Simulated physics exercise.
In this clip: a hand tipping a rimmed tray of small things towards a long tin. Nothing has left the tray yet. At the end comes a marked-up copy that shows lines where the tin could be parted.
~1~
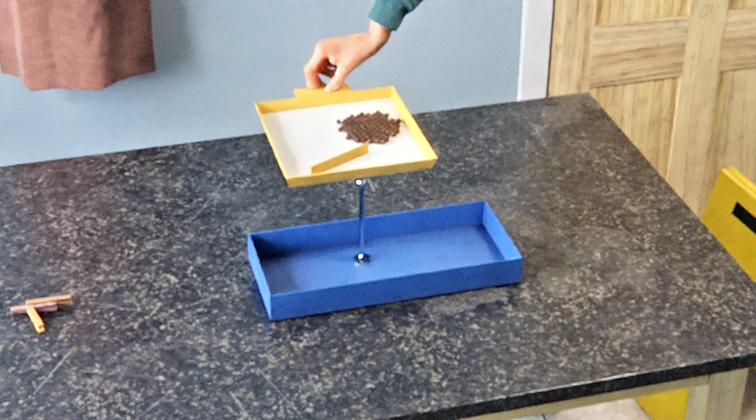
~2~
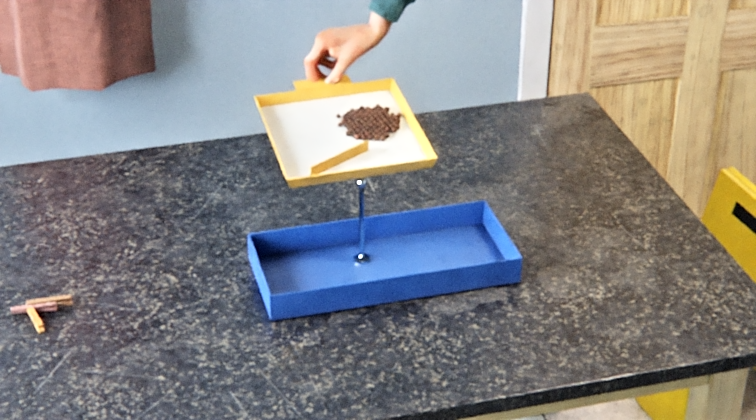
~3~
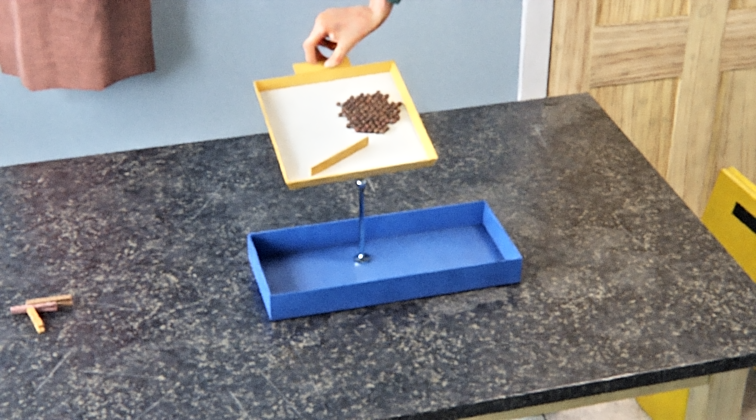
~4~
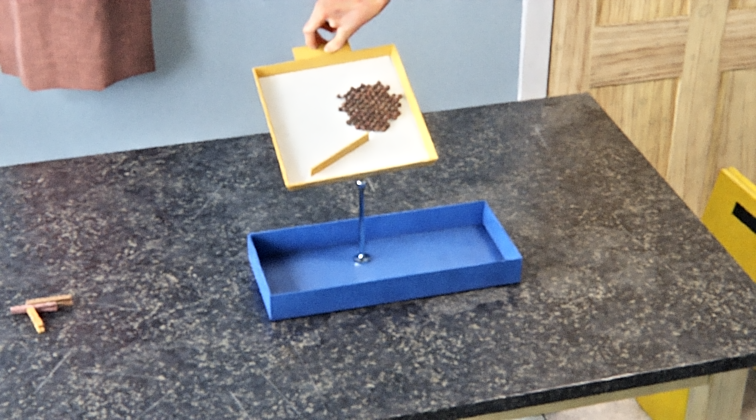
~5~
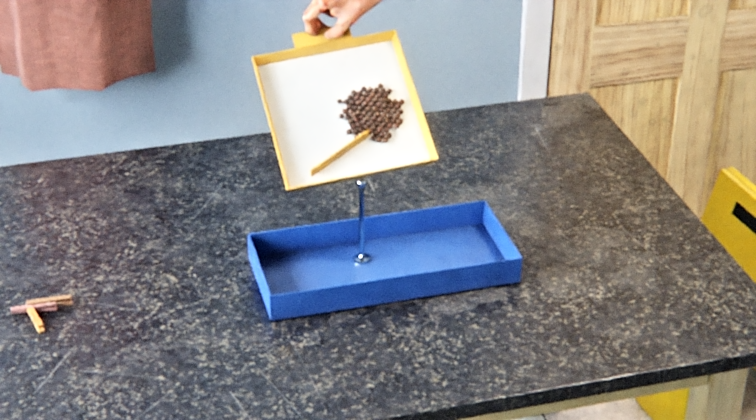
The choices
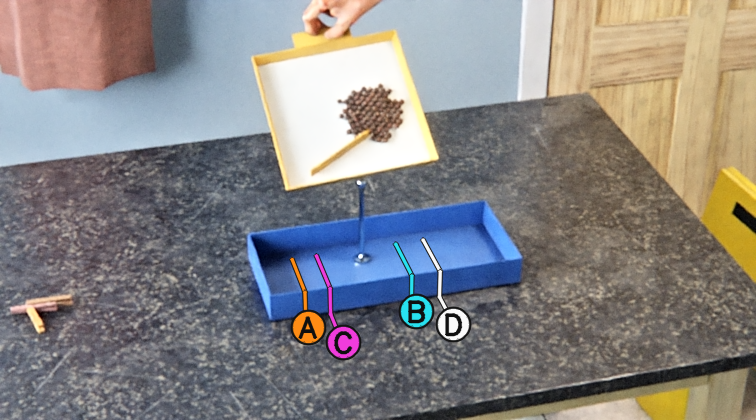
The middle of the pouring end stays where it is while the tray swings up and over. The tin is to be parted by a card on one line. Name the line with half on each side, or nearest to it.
Use line C.
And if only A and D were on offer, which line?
It is A.
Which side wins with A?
More lands on the right.
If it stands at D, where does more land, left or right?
Left.
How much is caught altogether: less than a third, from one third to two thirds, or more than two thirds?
More than two thirds.
On the marked copy, line A crosses the front rim at (304, 291); line B crosses the front rim at (411, 274); line C crosses the front rim at (329, 287); line D crosses the front rim at (439, 270).
Choosing A, of what is caught, roughly a quarter on the left of the divider, the larger part on the right.
Choosing B, of what is caught, the larger part on the left of the divider, about a tenth on the right.
Choosing C, of what is caught, roughly half on the left of the divider, roughly half on the right.
Choosing D, of what is caught, every piece on the left of the divider, not one piece on the right.
